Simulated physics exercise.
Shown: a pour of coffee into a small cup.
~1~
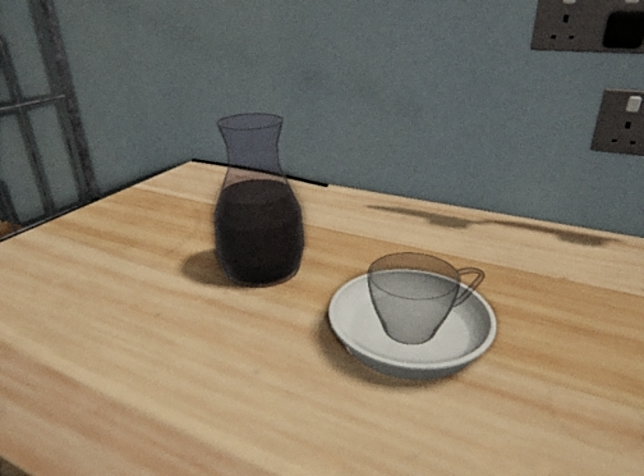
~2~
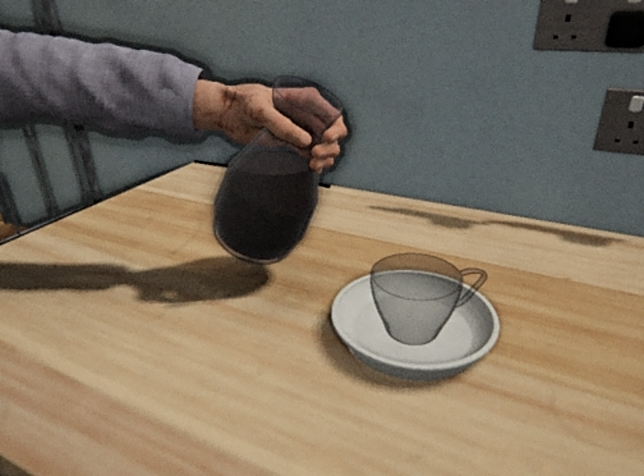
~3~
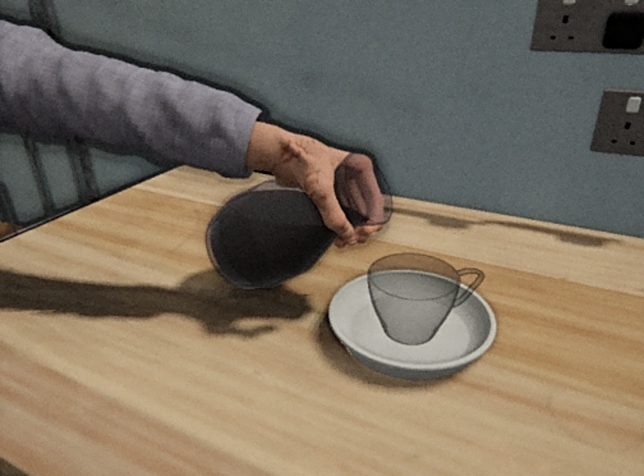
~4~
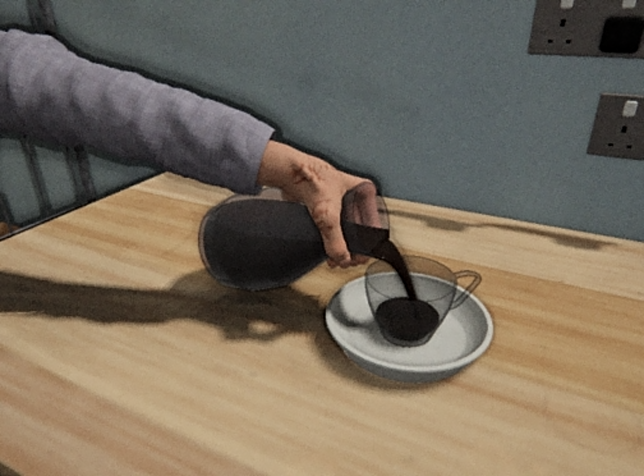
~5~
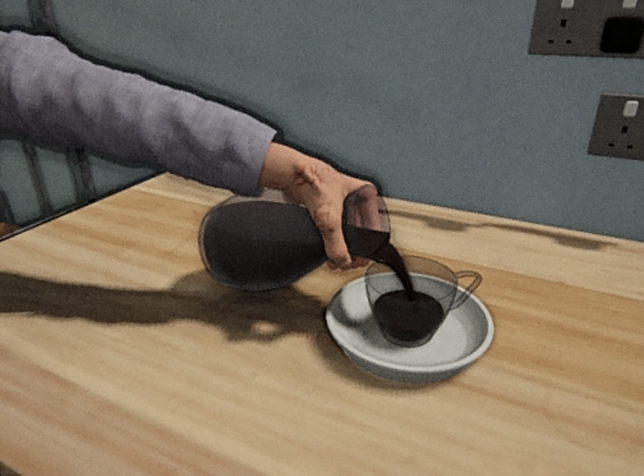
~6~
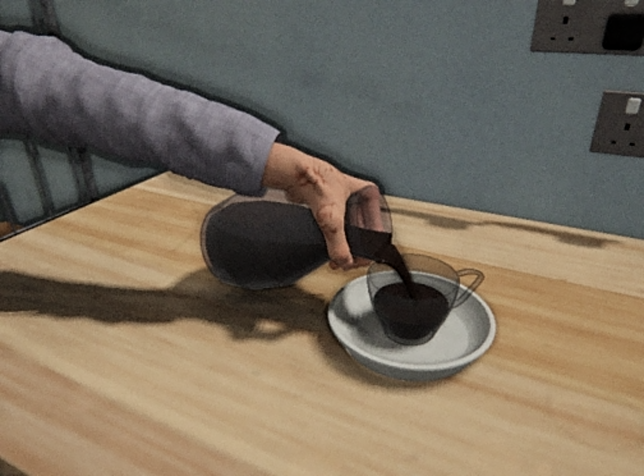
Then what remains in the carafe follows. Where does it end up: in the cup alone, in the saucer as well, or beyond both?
It spills past the saucer too.
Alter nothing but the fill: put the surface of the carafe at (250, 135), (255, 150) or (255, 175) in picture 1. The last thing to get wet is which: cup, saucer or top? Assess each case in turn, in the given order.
One after the other: On to the top, past the saucer, past the saucer.
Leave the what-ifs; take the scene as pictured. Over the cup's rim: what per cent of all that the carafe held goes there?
I reckon close to 70 per cent.
Shortly, the cup is full to the brim; the saucer is wet, with room to spare.
Then, the cup is full to the brim; the saucer is full and running over.
At the finish, the cup is full to the brim; the saucer is full and running over.
